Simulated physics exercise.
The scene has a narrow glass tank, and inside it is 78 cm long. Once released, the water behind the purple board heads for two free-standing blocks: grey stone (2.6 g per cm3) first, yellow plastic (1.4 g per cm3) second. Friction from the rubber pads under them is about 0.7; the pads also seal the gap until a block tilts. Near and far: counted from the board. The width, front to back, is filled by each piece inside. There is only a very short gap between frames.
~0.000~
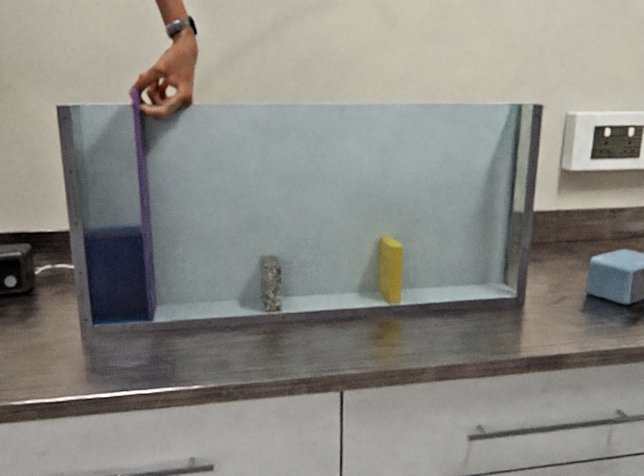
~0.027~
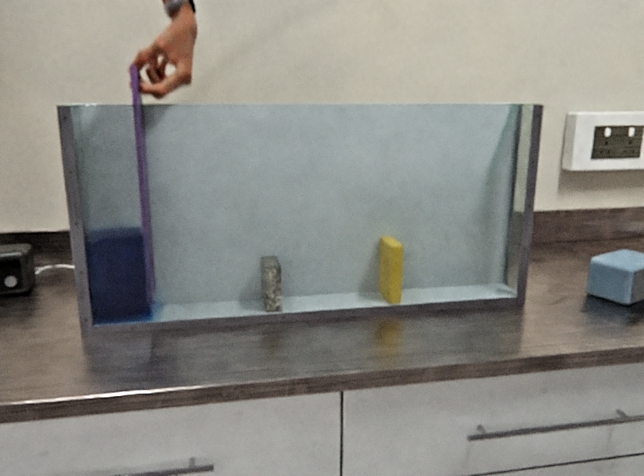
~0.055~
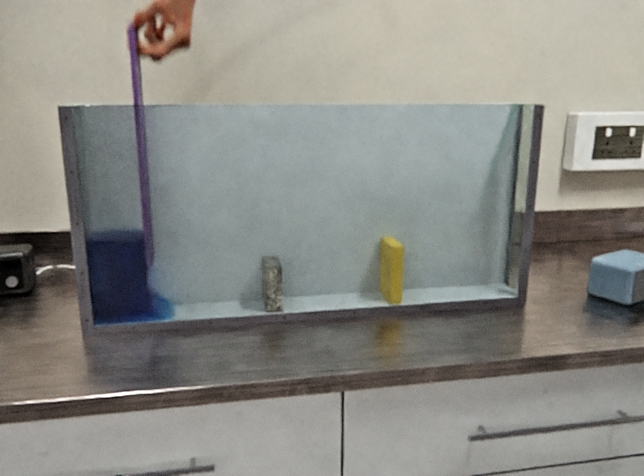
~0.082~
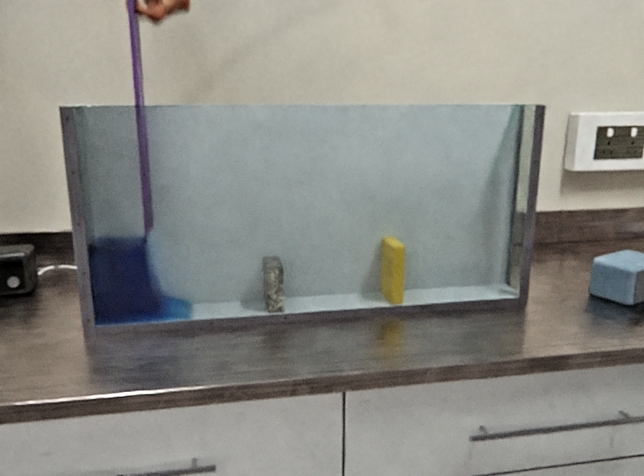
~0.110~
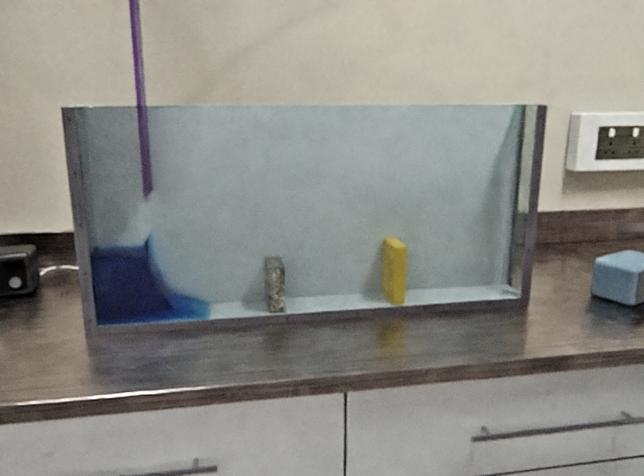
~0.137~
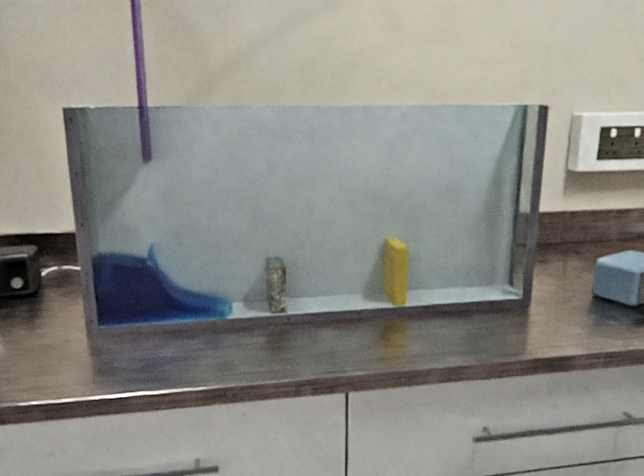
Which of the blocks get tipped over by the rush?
In the end the first block is going to tumble, the second is going to survive it.
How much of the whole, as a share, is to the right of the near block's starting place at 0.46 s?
Roughly 34 percent of it.
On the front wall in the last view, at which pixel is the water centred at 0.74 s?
Near (259, 302).
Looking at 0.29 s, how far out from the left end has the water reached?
Roughly 30 cm out.
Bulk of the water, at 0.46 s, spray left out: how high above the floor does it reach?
Roughly 25.0 centimetres.
Then, 0.29 s in, the front has run 31 cm from the left wall, the near block leans 7° and the far block is upright.
Then, 0.46 s in, the near block leans 63° and the far block is upright.
Then, 0.74 s in, the near block lies flat and the far block is upright.
Finally, the near block lies flat and the far block is upright; 0 per cent of the water is past where the far block first stood.
